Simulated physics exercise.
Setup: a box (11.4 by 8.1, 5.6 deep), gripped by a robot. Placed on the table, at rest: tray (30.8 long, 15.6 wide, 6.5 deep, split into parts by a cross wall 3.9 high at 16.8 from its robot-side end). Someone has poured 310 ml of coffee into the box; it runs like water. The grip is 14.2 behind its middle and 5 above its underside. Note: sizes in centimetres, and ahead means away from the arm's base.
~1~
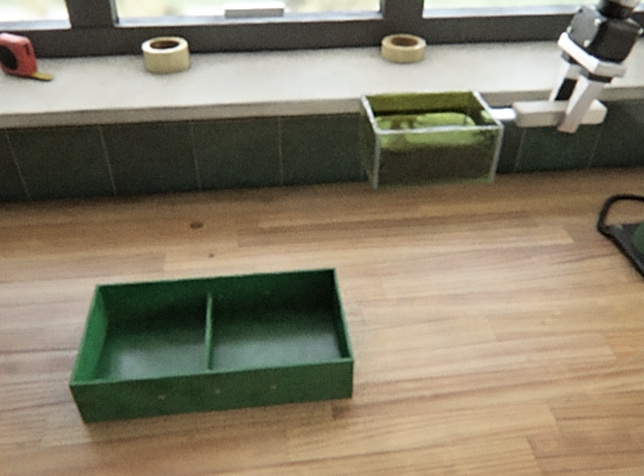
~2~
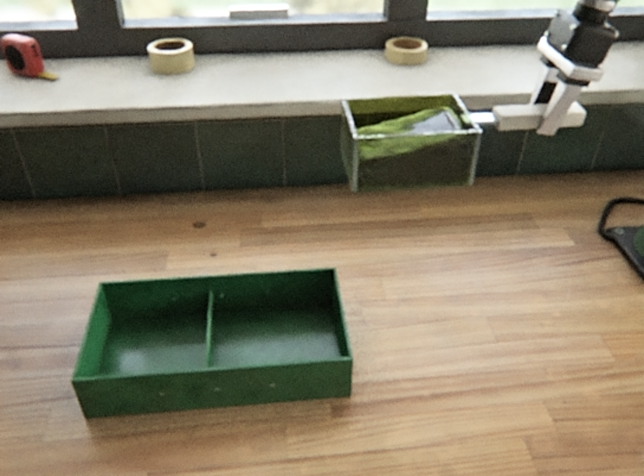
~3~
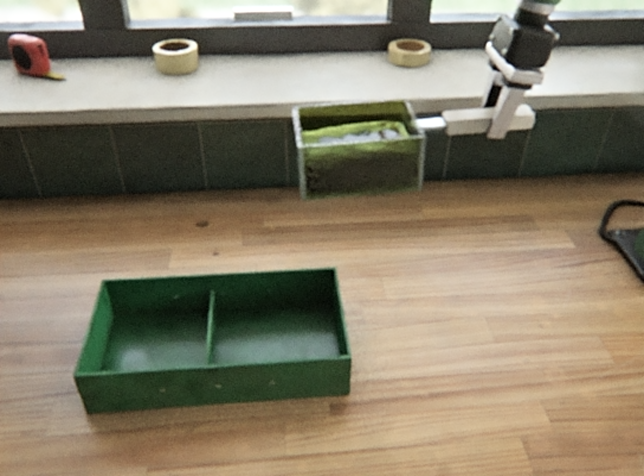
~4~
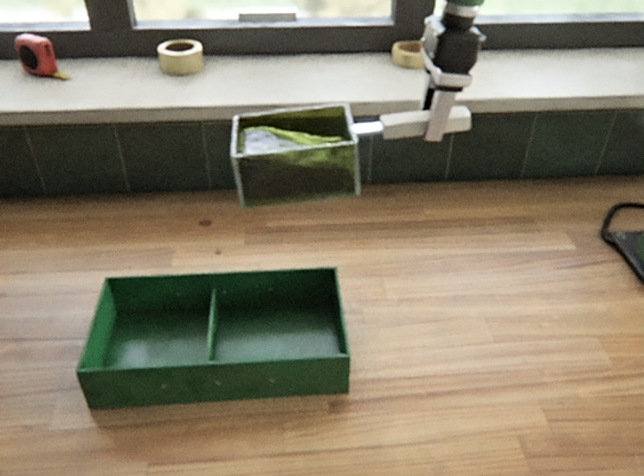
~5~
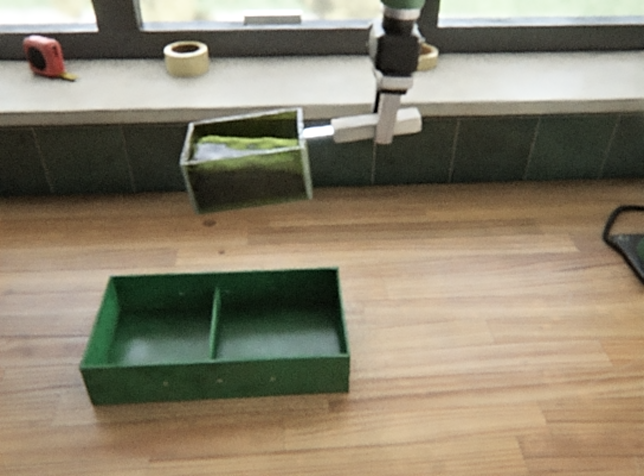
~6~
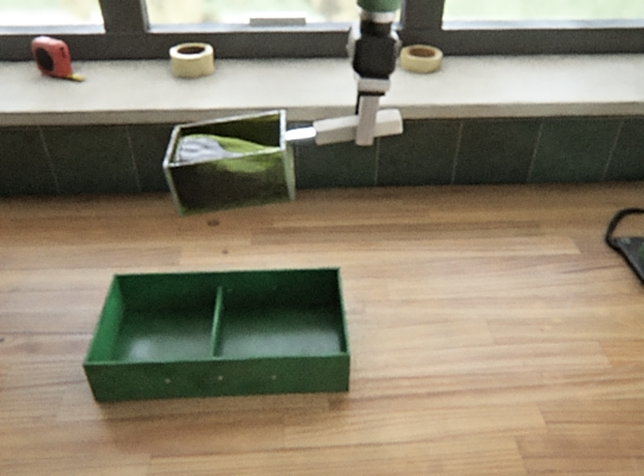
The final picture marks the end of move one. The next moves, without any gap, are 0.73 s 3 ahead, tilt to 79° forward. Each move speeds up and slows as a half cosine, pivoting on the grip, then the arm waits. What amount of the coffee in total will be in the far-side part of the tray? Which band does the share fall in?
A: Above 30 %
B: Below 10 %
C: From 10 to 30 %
From 10 to 30 % (C).
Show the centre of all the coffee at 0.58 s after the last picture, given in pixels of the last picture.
Around (256, 294).
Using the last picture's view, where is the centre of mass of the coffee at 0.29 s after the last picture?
Centre: Close to (244, 213) in the last picture.
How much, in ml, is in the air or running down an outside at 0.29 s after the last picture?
Roughly 0 ml at that moment.
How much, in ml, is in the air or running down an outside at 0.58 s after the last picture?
Around 35 ml at that moment.
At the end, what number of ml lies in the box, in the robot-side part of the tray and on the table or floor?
Roughly 35, 210, 20 ml.
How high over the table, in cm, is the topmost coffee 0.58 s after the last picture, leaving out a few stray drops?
About 16 cm.
Then, 0.29 s later, tilted 33° forward, liquid up to 25 above the table; 315 ml in the box.
Then, 0.58 s later, tilted 72° forward, liquid up to 17 above the table; 140 ml in the box, 90 ml in the robot-side part, 55 ml in the far-side part, 35 ml in the air or running down outside.
Then, 0.93 s later, tilted 79° forward, liquid up to 50 above the table; 175 ml in the robot-side part, 60 ml in the box, 50 ml in the far-side part, 10 ml on the table or floor, 20 ml in the air or running down outside.
Then, 1.73 s later, tilted 79° forward, liquid up to 14 above the table; 205 ml in the robot-side part, 55 ml in the far-side part, 35 ml in the box, 20 ml on the table or floor.
At rest, 205 ml in the robot-side part, 55 ml in the far-side part, 35 ml in the box, 20 ml on the table or floor. That is 17 % in the far-side part of the tray.
